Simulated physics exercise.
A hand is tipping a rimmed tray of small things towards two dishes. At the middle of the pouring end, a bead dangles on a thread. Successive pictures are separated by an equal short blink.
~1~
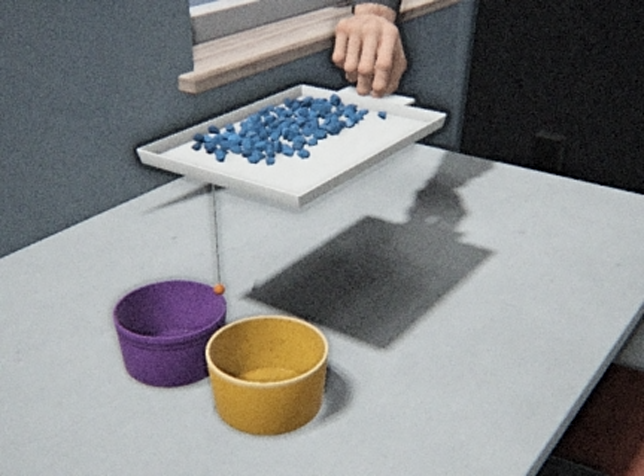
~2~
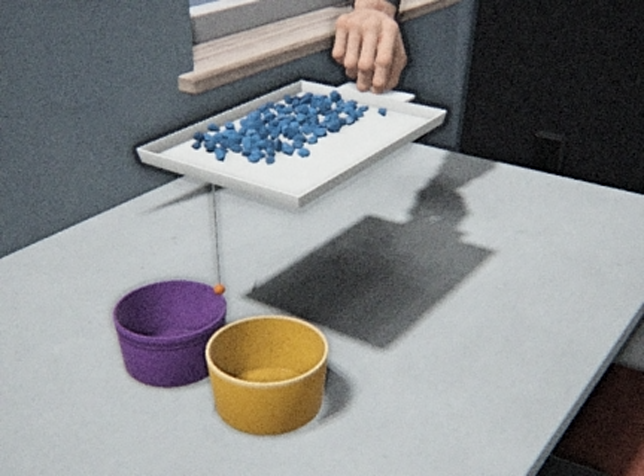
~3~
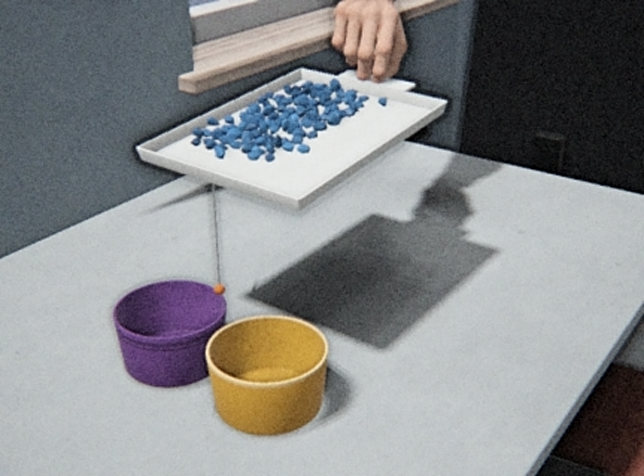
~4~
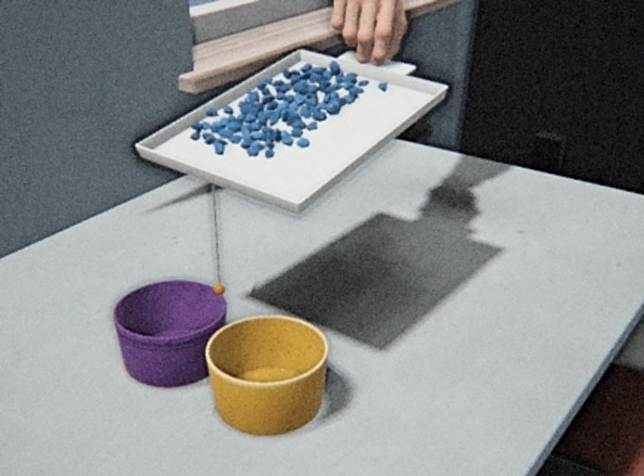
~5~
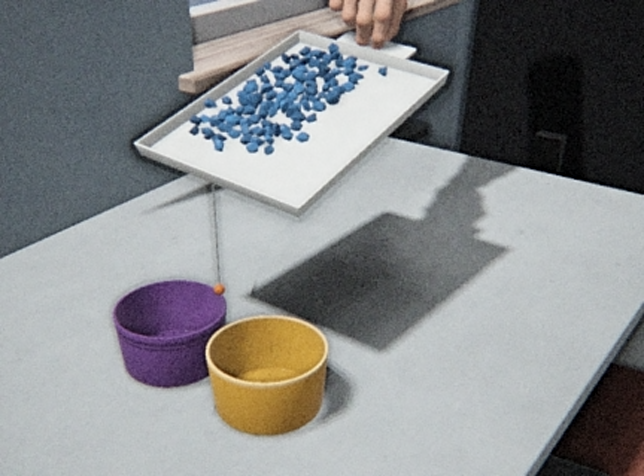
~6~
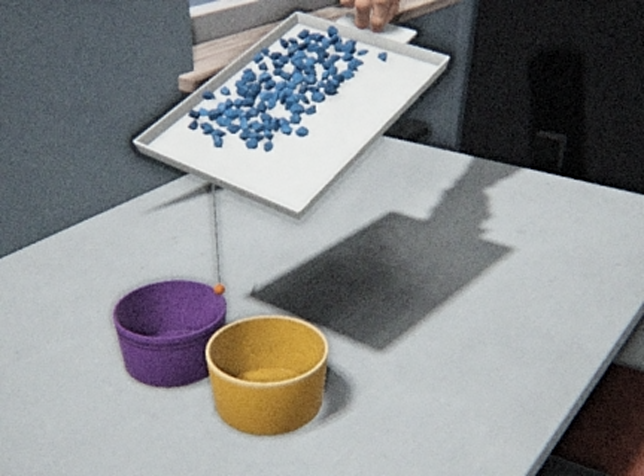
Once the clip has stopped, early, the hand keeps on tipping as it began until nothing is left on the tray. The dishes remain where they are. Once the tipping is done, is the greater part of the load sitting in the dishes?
I expect the dishes to receive the greater amount.
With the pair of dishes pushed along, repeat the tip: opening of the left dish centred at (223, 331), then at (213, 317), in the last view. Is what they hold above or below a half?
The bulk of it, then the bulk of it.
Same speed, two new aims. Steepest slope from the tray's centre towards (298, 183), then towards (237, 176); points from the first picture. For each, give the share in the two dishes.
So it's 80 percent with the first slope and 60 percent with the other.
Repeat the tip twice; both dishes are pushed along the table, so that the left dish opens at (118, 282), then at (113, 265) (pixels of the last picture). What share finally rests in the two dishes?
Roughly 30 % and 10 %.
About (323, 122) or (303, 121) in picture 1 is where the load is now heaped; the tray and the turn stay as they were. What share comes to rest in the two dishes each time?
Around 80 percent the first time and around 80 percent the second time.
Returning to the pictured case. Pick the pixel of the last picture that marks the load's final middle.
About (263, 395).
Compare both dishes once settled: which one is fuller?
The one to the right is fuller.
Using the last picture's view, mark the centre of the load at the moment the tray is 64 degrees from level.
The centre of the load shows up near (257, 182) in the last view.
Soon, tray tipped steeply; most on the tray; a stray few in the right dish; about a quarter in the air.
A while on, tray tipped past a quarter turn; a small part on the tray; about half in the right dish; a small part in the left dish; about a quarter outside both; a small part in the air.
Towards the end, tray tipped past a quarter turn; most in the right dish; a small part in the left dish; about a quarter outside both.
Finally, tray tipped past a quarter turn; most in the right dish; a small part in the left dish; about a quarter outside both.
